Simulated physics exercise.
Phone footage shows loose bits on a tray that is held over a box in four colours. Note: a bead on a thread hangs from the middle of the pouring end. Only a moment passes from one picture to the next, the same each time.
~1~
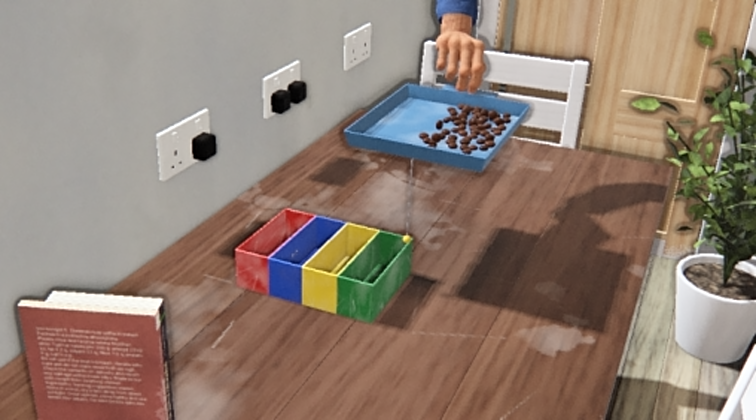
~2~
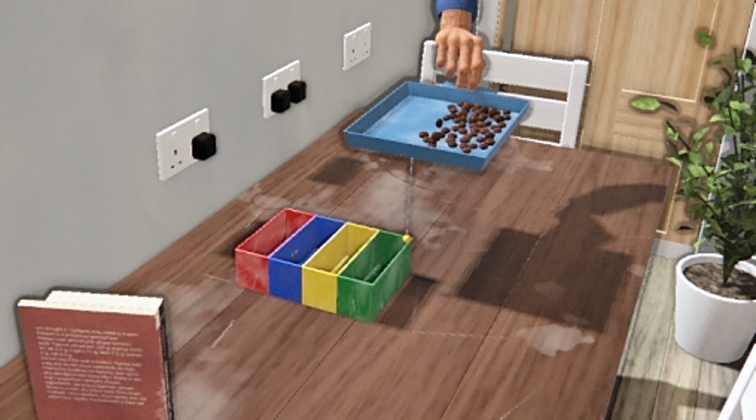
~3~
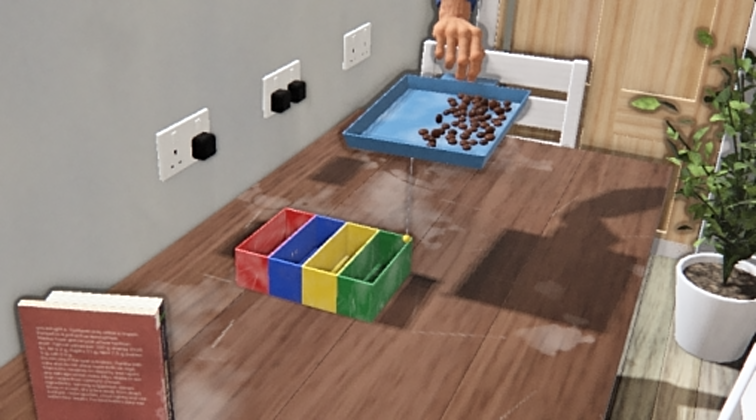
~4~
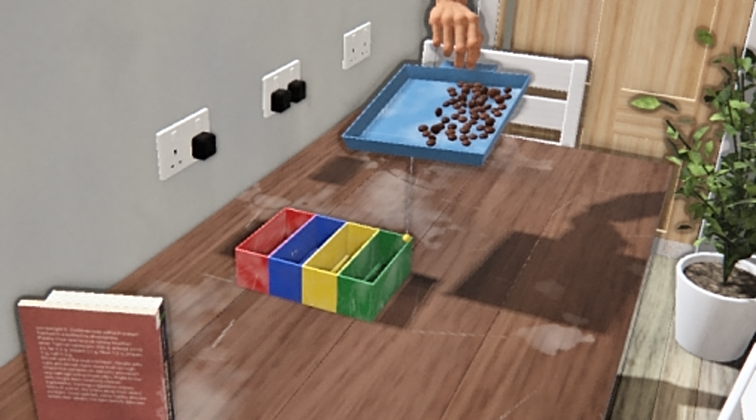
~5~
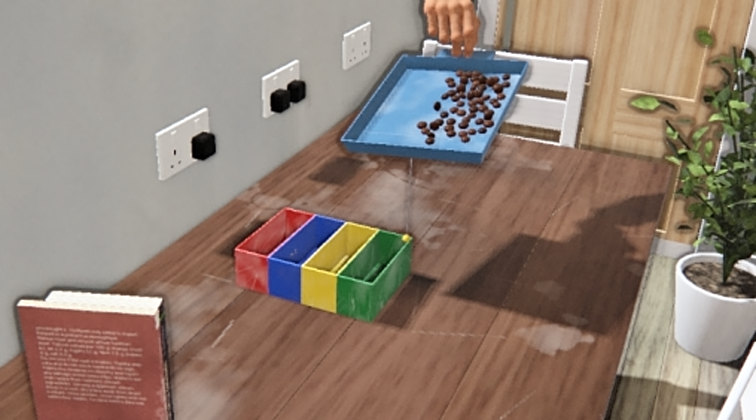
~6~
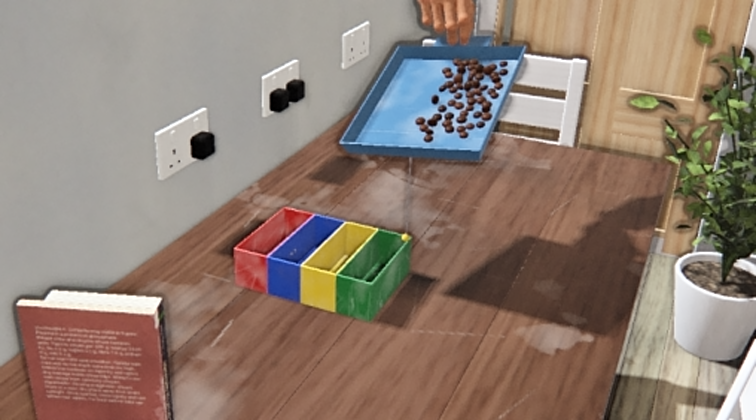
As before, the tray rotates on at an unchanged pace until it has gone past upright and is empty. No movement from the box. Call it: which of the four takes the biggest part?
The yellow compartment.
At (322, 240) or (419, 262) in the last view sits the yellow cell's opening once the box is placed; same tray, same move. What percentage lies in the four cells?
First about 90, then 70 per cent.
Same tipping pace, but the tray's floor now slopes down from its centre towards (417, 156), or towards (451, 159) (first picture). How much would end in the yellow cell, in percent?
10 % then 0 %, roughly.
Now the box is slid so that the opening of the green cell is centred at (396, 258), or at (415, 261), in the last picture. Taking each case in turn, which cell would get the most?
The blue cell, and then the blue cell.
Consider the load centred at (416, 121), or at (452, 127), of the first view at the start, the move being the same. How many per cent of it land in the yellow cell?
Near 80 per cent and near 60 per cent.
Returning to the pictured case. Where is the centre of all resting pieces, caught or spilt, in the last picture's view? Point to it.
Somewhere around (342, 276) in the last picture.
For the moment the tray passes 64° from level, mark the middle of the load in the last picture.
I'd put it at about (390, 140).
Soon after the last picture, tray tipped steeply; all on the tray.
A little later, tray tipped past a quarter turn; about a third on the tray; about a quarter in the yellow cell; a small part in the blue cell; a small part in the green cell; about a quarter falling or outside the box.
Later still, tray tipped past a quarter turn; about two thirds in the yellow cell; about a quarter in the blue cell; a small part in the green cell; a small part falling or outside the box.
At rest, tray tipped past a quarter turn; about two thirds in the yellow cell; about a quarter in the blue cell; a small part in the green cell; none in the red cell; a small part outside the box.
